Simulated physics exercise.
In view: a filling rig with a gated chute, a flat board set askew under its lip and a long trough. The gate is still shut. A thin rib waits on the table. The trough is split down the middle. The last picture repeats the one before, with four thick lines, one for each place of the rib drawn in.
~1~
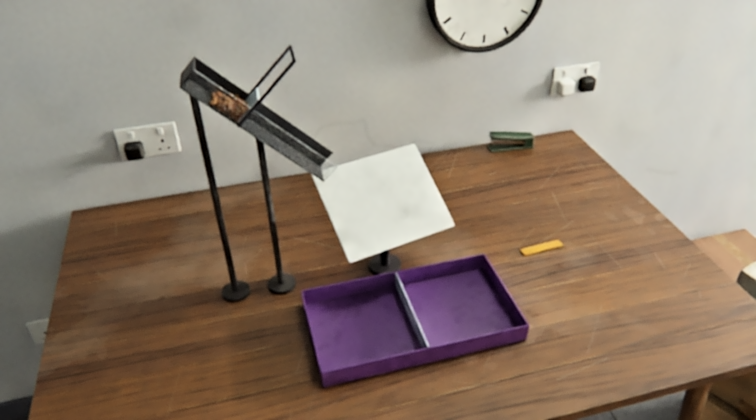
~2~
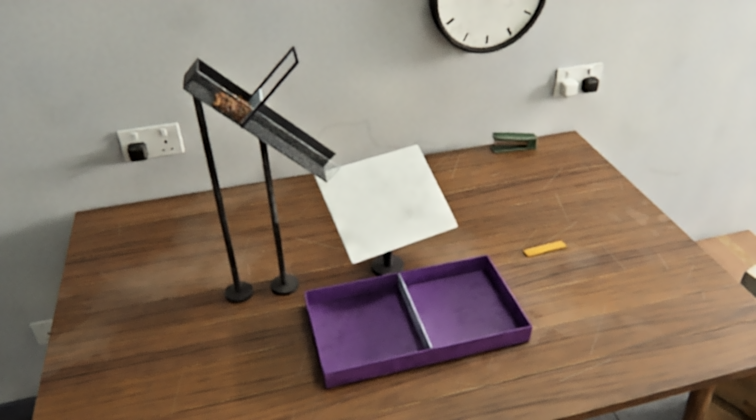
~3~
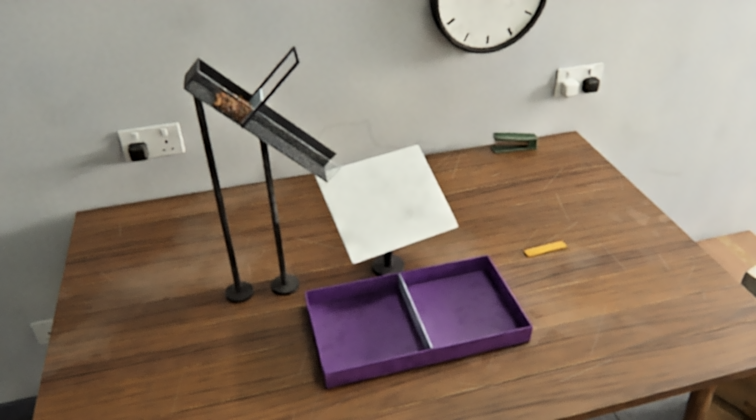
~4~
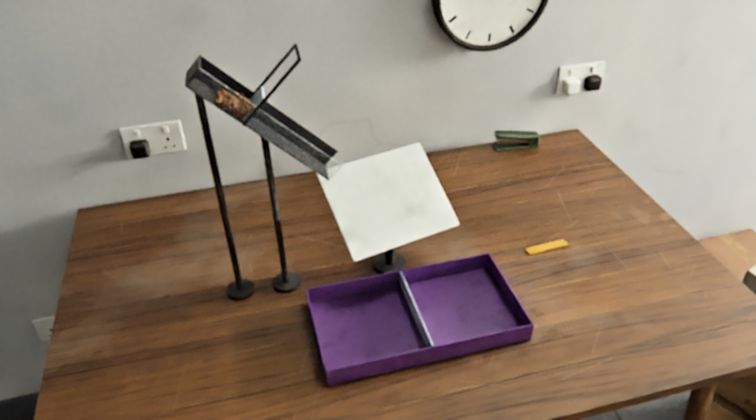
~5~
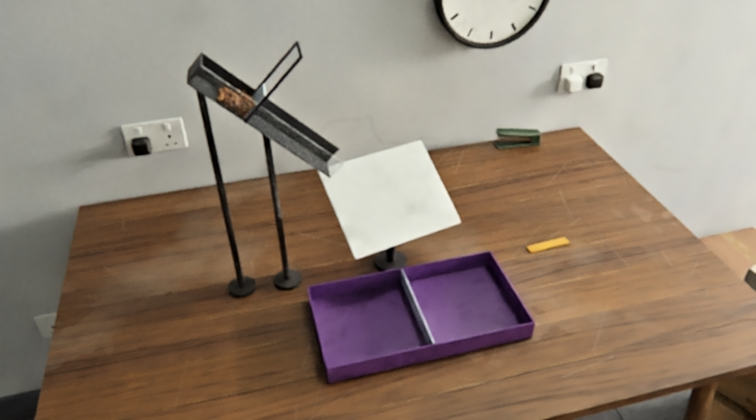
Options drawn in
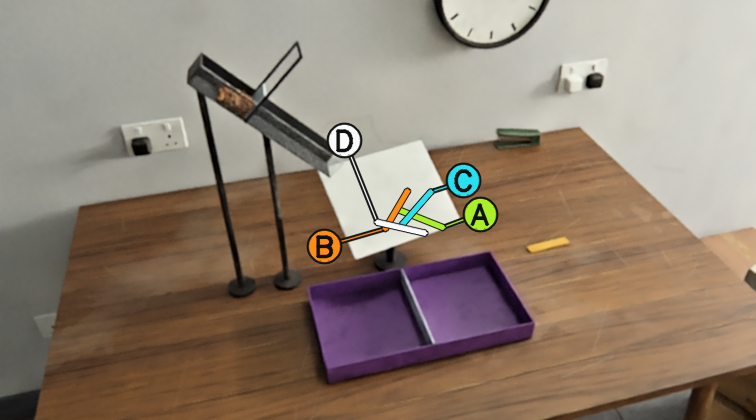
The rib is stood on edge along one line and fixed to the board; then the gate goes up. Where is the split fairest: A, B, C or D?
C.
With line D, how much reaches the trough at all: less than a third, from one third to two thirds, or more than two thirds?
It is more than two thirds.
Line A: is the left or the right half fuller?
Right.
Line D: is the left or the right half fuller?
Right.
On the marked copy, line A from (397, 209) to (442, 227); line B from (407, 191) to (385, 228); line C from (430, 191) to (402, 224); line D from (377, 222) to (424, 233).
For line A, of what is caught, a small part in the left half, most in the right.
For line B, of what is caught, most in the left half, a small part in the right.
For line C, of what is caught, about two thirds in the left half, about a third in the right.
For line D, of what is caught, a small part in the left half, most in the right.
